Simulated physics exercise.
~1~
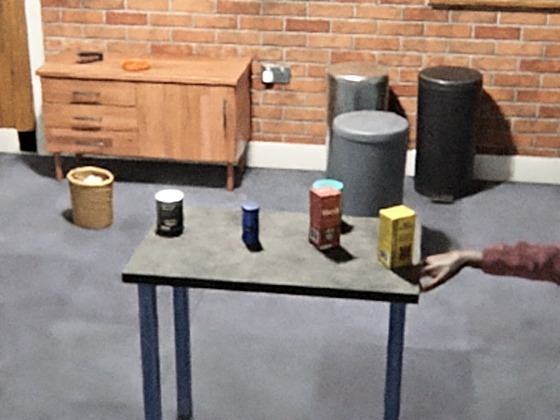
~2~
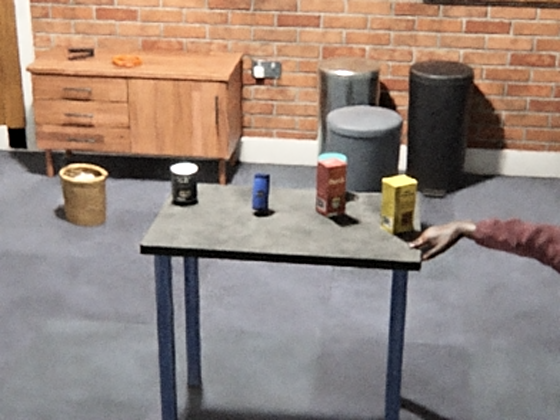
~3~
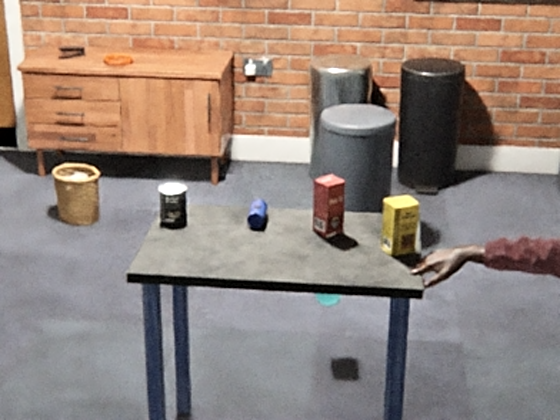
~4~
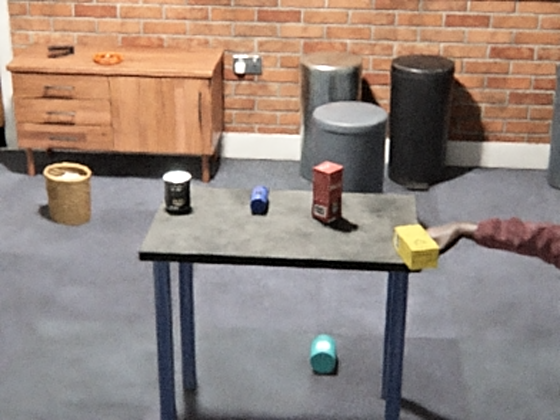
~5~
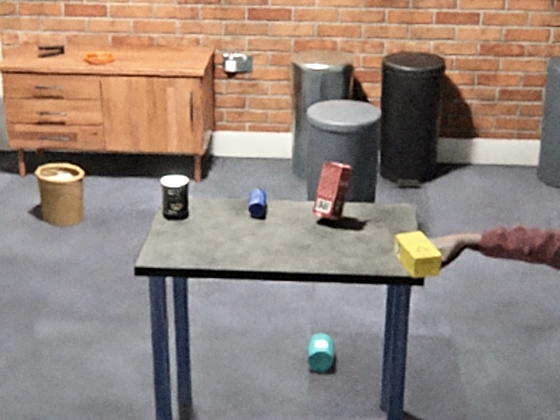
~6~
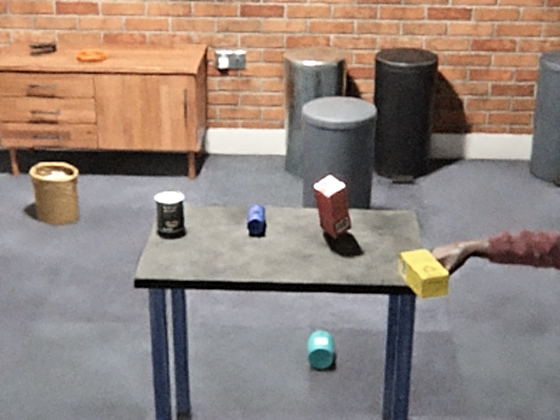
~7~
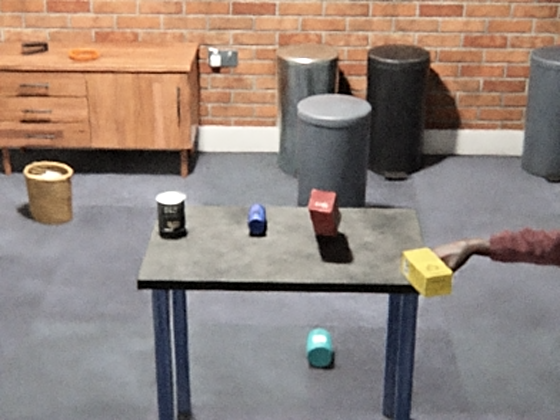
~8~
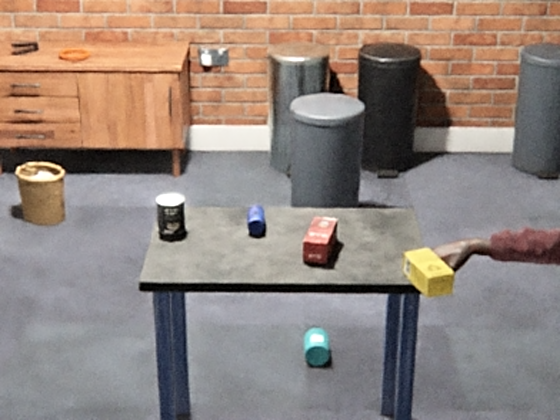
A hand at the right edge jerked a small table back and forth, sending a turquoise jar to the floor and toppling a blue container, then a yellow box, and finally a red box, while the black tin stayed standing on top.
